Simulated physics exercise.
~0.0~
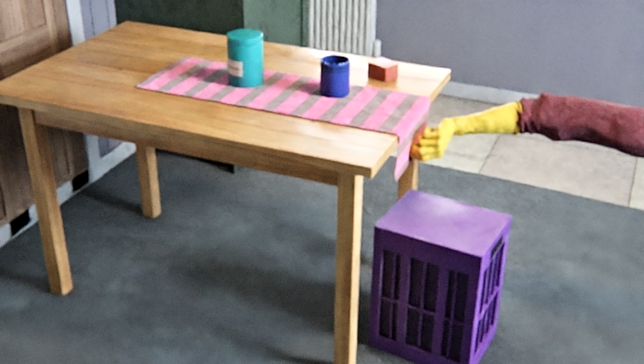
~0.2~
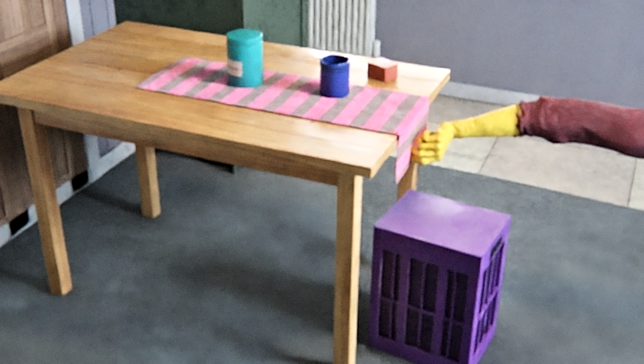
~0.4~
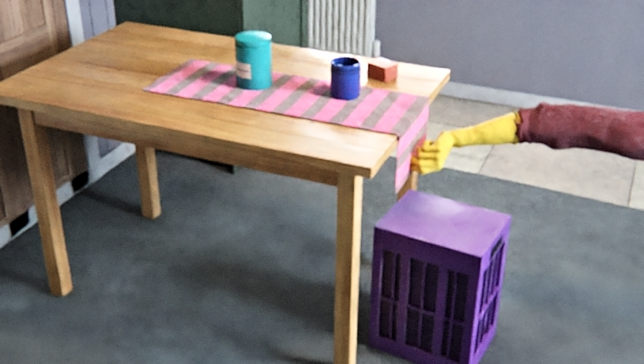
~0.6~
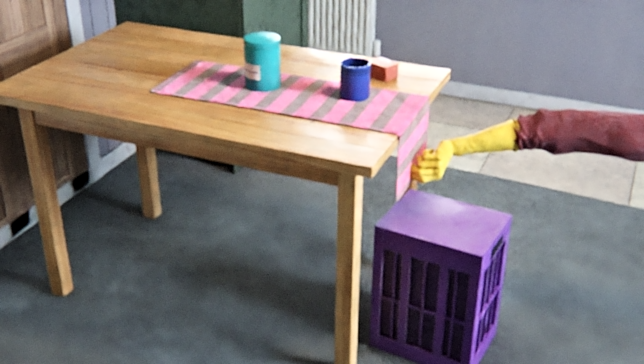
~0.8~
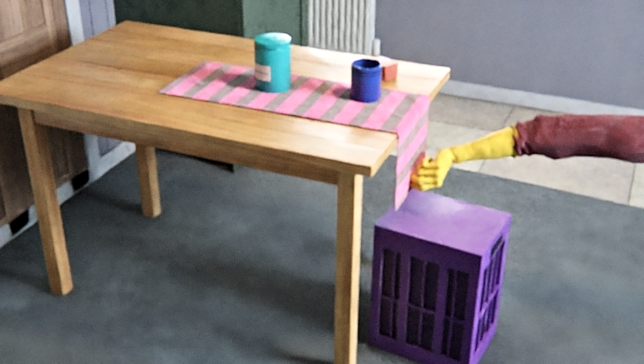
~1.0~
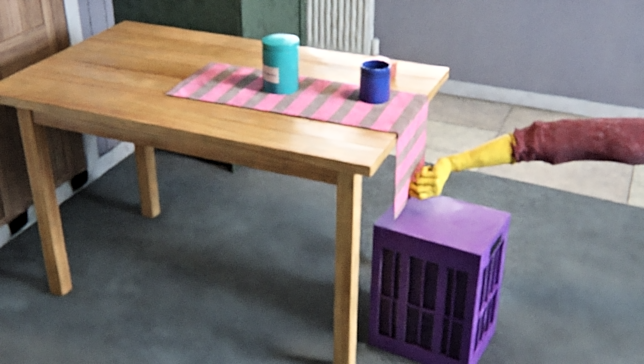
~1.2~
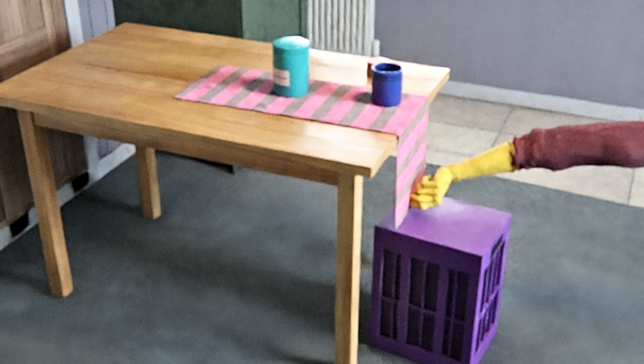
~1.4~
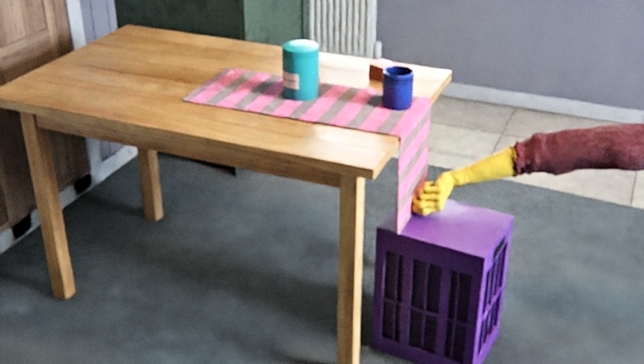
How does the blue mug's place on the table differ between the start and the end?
At the start the blue mug stands to the left of the red block, with a clear gap between them. By the end it has shifted right with the cloth, standing nearer the table's right end and partly in front of the block.
